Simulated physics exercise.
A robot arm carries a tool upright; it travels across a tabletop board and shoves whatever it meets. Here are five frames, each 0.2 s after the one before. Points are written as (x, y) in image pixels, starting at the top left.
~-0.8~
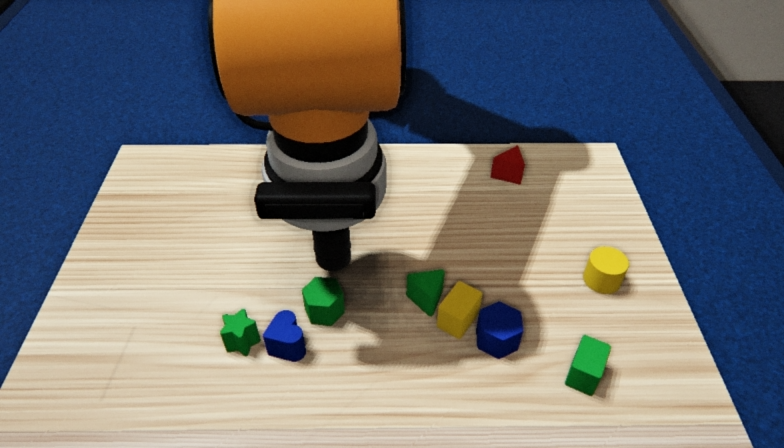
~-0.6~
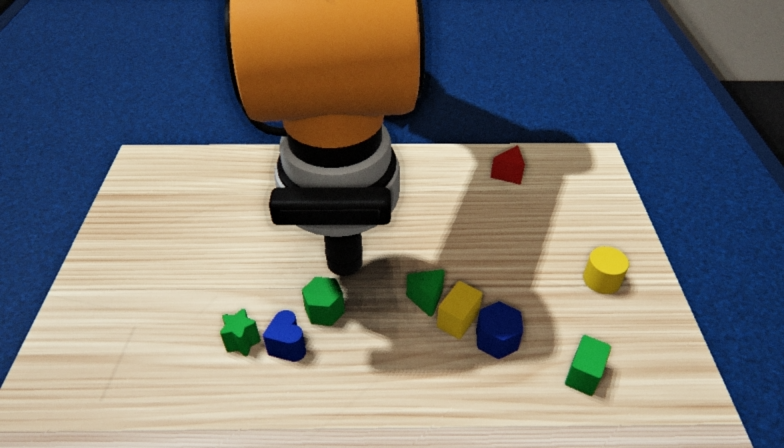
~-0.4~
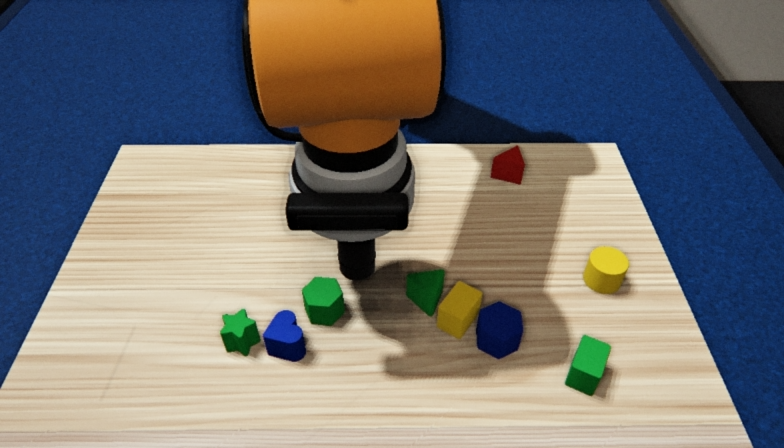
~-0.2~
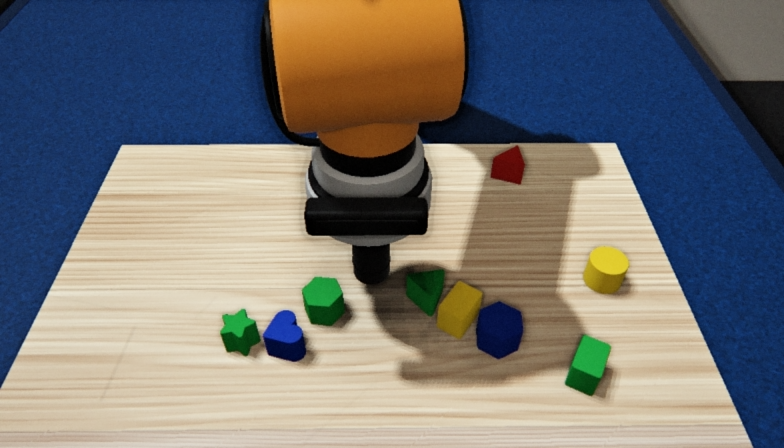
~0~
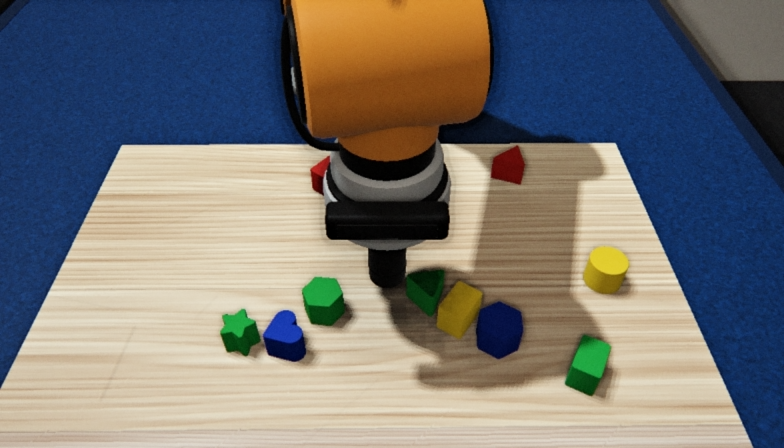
A robotic arm moves slowly right above a wooden board while the colored blocks stay still.
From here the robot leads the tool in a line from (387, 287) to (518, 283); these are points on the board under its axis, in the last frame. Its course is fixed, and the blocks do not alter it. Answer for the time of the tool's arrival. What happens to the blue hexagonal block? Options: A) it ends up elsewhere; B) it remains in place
My pick is A.
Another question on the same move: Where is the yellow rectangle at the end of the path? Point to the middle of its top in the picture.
The spot you're after is about (483, 313) in the image.
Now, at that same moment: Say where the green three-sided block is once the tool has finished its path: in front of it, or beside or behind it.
At the end of the path, the tool has already lost the green three-sided block, which lies beside or behind it.
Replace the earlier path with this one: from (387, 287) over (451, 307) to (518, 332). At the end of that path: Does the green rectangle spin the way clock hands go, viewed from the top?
No
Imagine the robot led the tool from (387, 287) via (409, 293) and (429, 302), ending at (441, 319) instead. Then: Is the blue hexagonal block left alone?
Short answer: No.
What follows on the original path. One third of the way, tool at (434, 274); green three-sided block at (464, 288), turned 40° clockwise; yellow rectangle at (475, 309), turned 25° clockwise; blue hexagonal block at (511, 328).
Two thirds of the way, tool at (479, 272); green three-sided block at (494, 288), turned 100° clockwise; yellow rectangle at (483, 313), turned 55° clockwise; blue hexagonal block at (519, 341), turned 20° anticlockwise.
At the end, tool at (521, 271); green hexagonal block still; green three-sided block at (506, 288), turned 140° clockwise; yellow rectangle at (483, 313), turned 55° clockwise; blue hexagonal block at (519, 341), turned 20° anticlockwise.
